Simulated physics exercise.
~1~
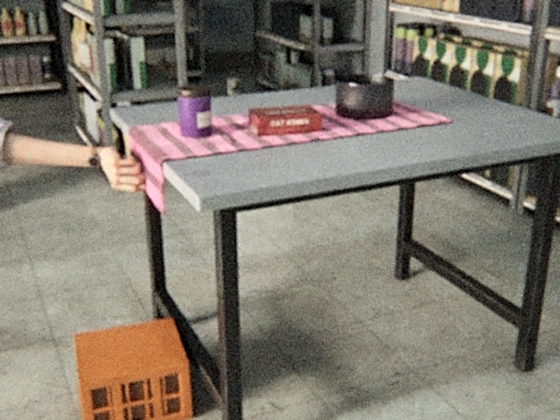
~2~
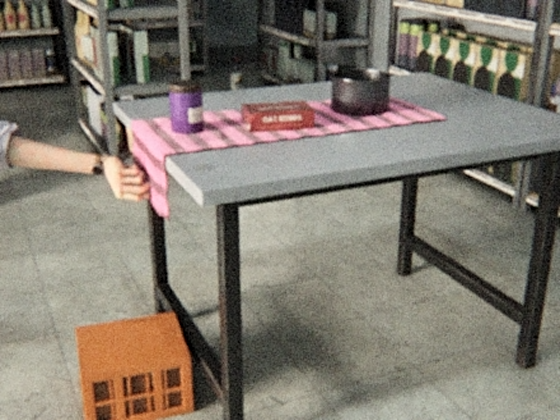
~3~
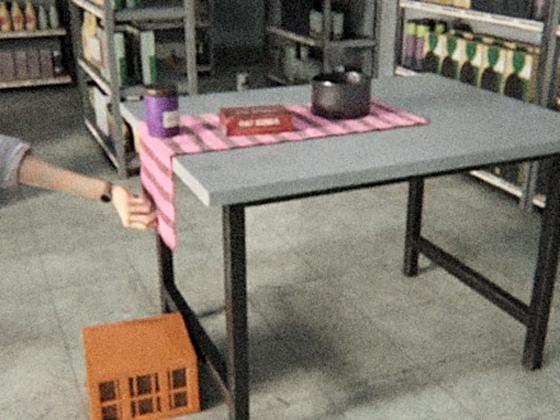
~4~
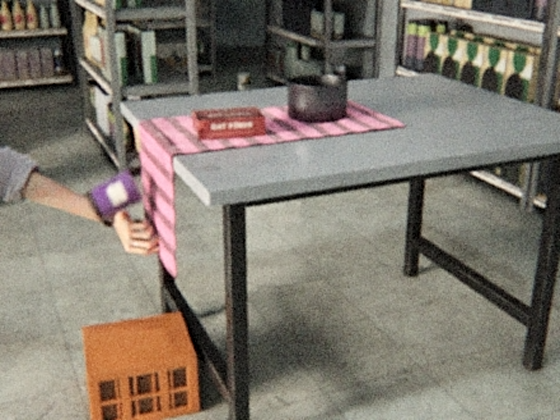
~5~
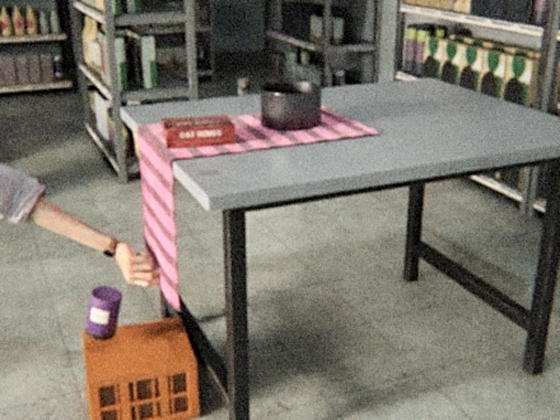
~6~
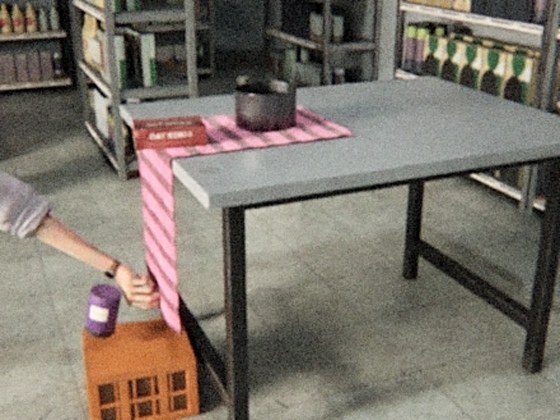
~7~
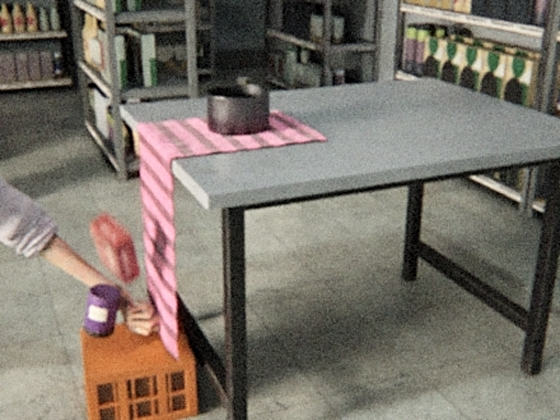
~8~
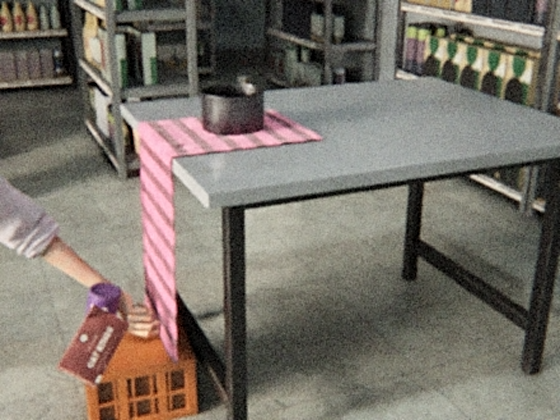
A hand slowly tugs a pink striped scarf over the left end of a grey table, in an aisle of stocked shelves seen from slightly above by a gently swaying camera. A purple jar, a red packet and a dark pot ride left on the cloth, above an orange crate on the floor. The jar tips off first and lands upside down on the crate. As the cloth keeps sliding down, the packet follows over the edge, tumbling. Finally the packet is tilted against the jar and crate, the hem hangs at the crate, and the pot remains on the table.
